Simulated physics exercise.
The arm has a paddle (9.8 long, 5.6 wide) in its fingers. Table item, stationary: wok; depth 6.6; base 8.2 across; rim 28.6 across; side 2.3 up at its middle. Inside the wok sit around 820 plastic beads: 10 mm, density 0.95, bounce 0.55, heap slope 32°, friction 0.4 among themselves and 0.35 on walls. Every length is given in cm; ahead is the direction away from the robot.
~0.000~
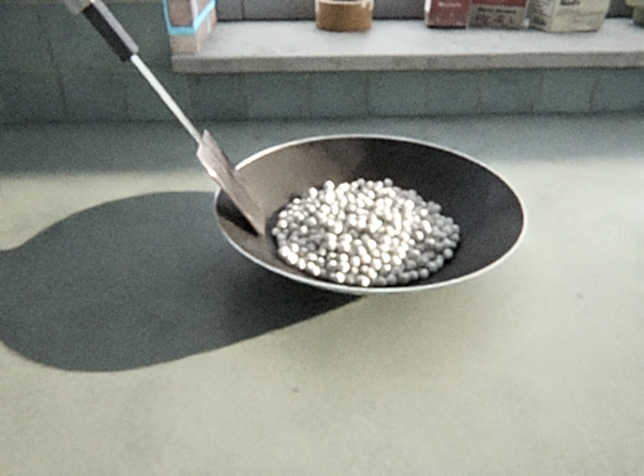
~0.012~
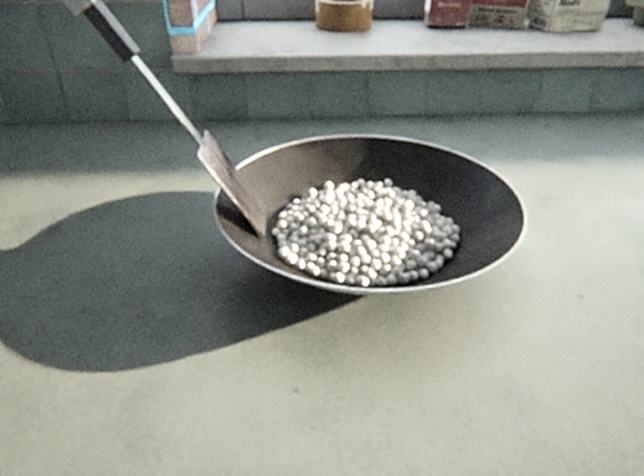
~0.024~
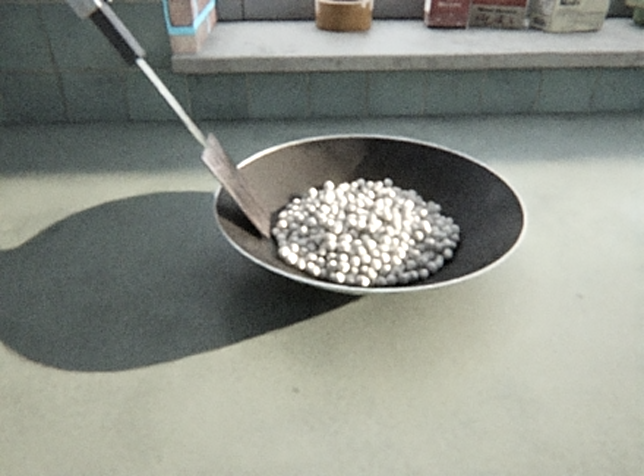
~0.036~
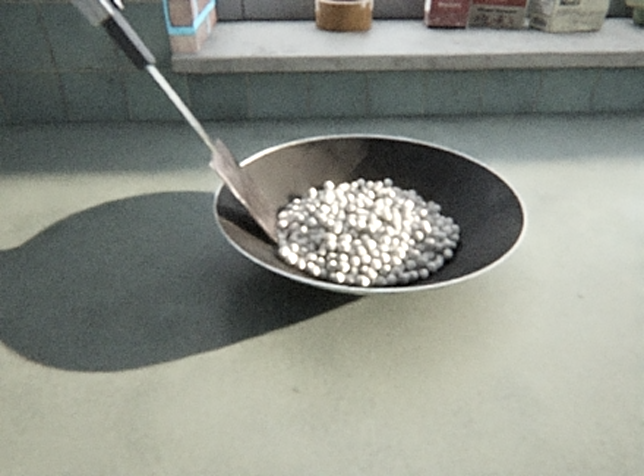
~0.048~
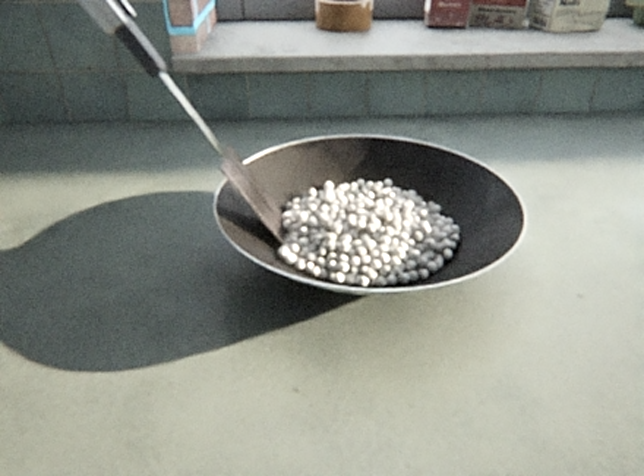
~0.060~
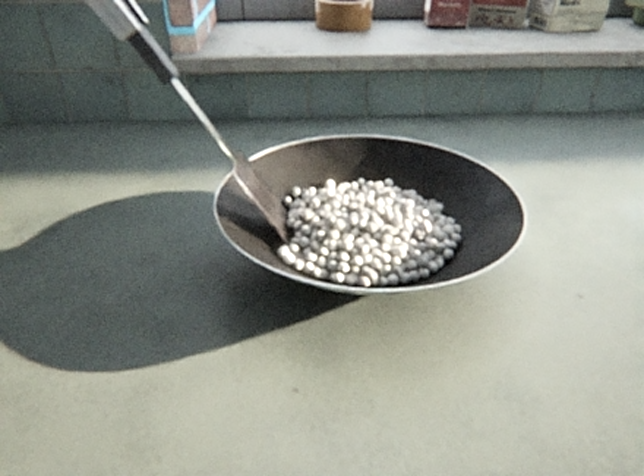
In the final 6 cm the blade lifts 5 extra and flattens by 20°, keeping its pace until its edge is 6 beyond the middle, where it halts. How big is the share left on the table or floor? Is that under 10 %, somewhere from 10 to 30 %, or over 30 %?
It is under 10 %.
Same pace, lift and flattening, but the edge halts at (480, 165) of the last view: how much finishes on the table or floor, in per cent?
Around 20 percent ends on the table or floor.
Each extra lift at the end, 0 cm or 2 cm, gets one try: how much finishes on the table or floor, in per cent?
Result, in order: Approx. 0 % and 0 %.
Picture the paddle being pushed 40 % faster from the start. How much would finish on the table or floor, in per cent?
It would be near 10 per cent.
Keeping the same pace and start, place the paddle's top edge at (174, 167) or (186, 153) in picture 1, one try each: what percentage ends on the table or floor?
Roughly 5% and 5%.
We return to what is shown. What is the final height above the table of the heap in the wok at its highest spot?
Top of the heap: Roughly 7.0 cm above the table top.
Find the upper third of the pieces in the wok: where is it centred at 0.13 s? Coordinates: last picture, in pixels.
Centre estimated at around (387, 218).
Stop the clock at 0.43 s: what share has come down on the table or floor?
Close to 0 per cent of the load.
After 0.13 s, sloping 59°, highest piece 6 above the table; 821 in the wok.
After 0.19 s, sloping 52°, highest piece 7 above the table; 821 in the wok.
After 0.43 s, sloping 39°, highest piece 9 above the table; 793 in the wok, 15 on the table or floor, 13 on the blade or in flight.
After 1.48 s, sloping 39°, highest piece 7 above the table; 789 in the wok, 32 on the table or floor.
In the end, 789 in the wok, 32 on the table or floor. That is 4 % on the table or floor.
